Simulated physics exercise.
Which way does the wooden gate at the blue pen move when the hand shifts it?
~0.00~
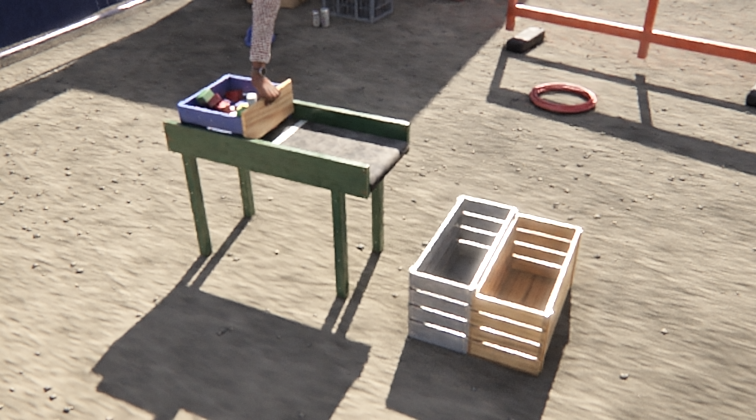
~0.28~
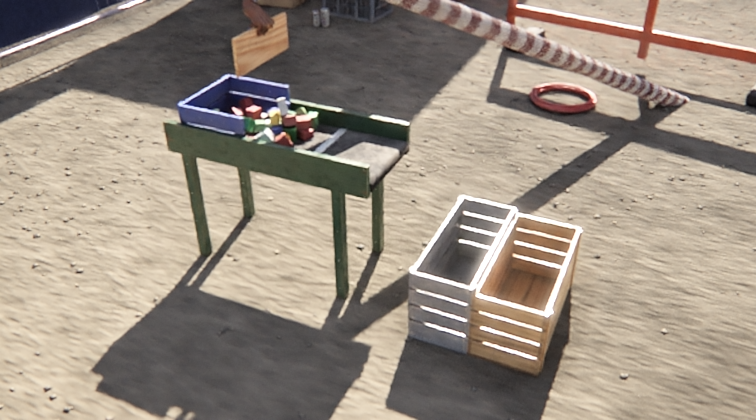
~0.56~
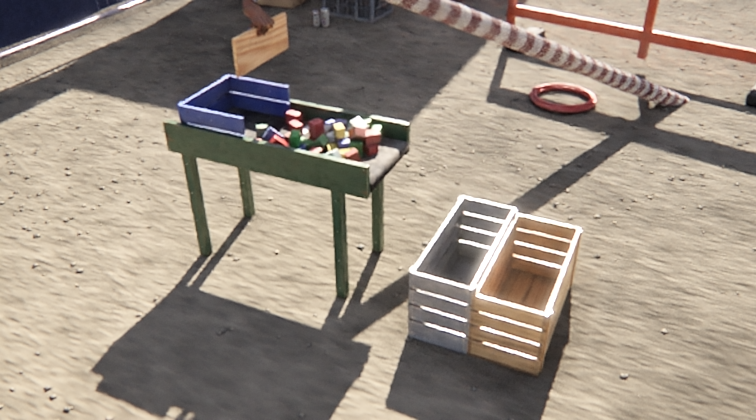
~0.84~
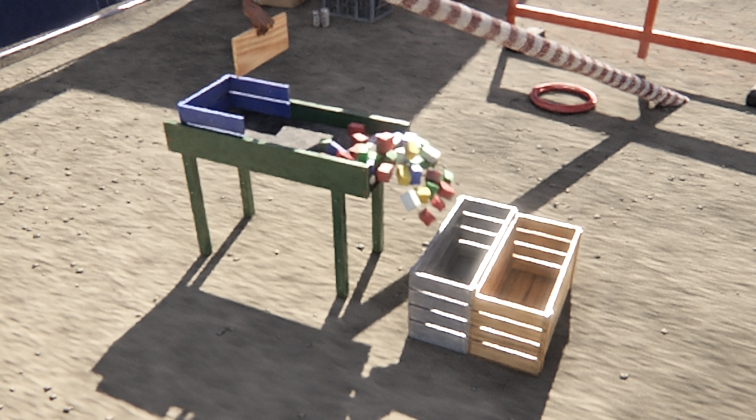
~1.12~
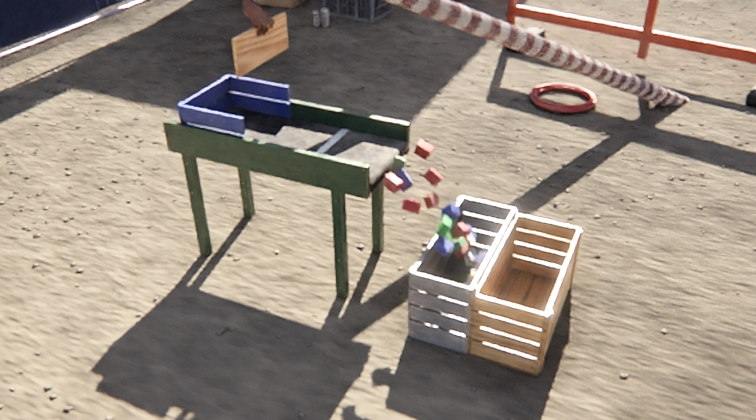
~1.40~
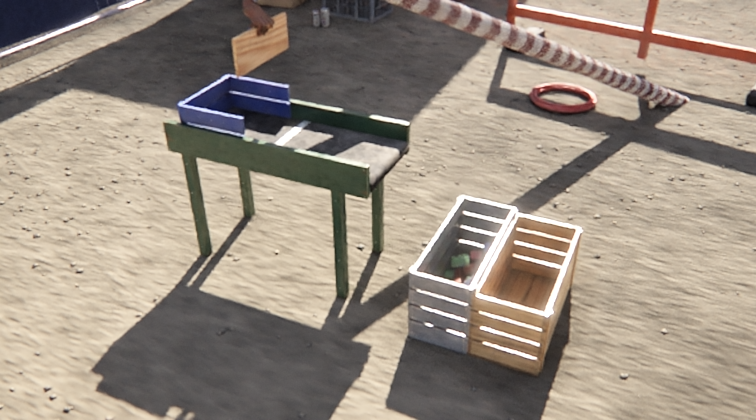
The gate moves up, lifted clear of the blue pen by the hand.
